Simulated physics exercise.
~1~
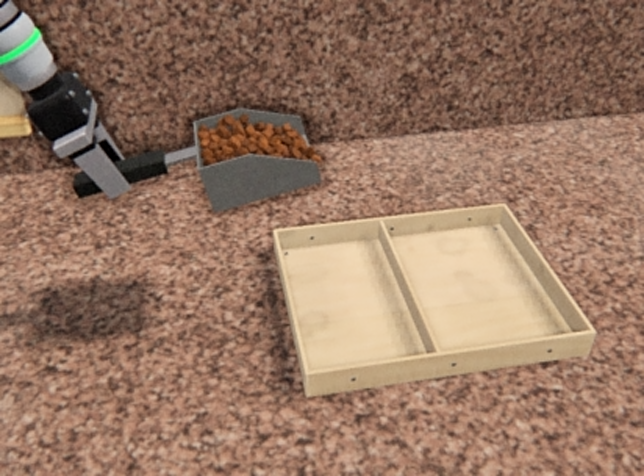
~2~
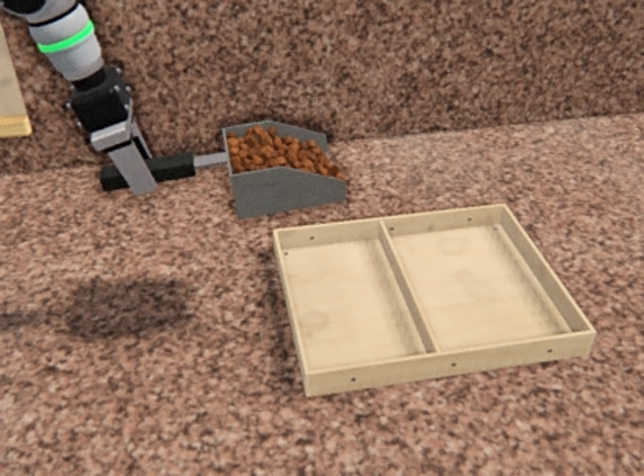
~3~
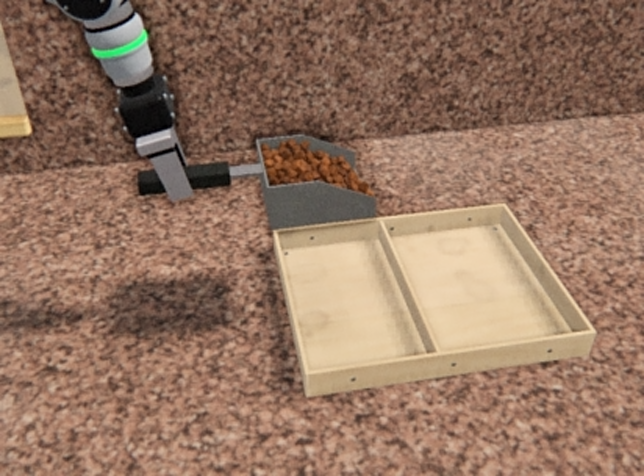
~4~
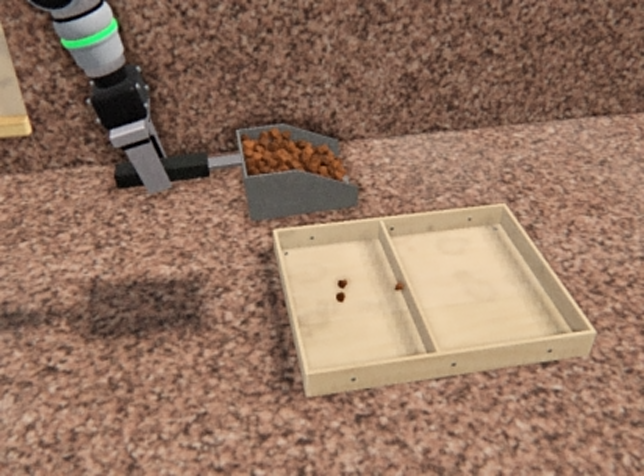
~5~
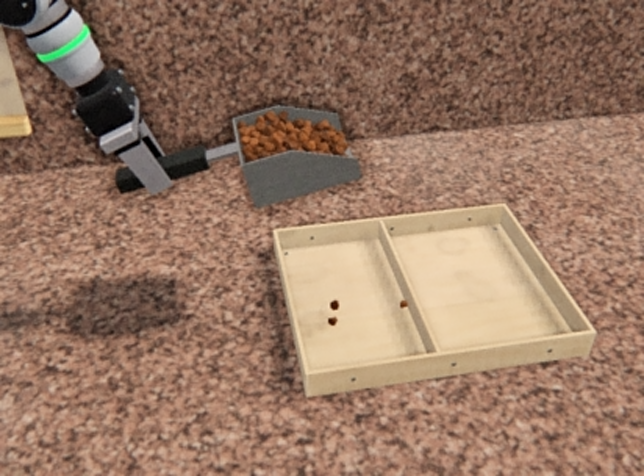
On a speckled pinkish-brown stone surface, seen from above at an angle, a robot arm with a glowing green ring holds a grey scoop heaped with brown pellets at the upper left. A pale wooden tray, split into two parts by a cross wall, sits to the right. The arm carries the scoop rightward and slightly down until it reaches the tray's back corner. It then draws back a little to the left, and a few pellets drop toward the tray. Finally the scoop tips backward, still full, while three pellets show in the tray's left part.
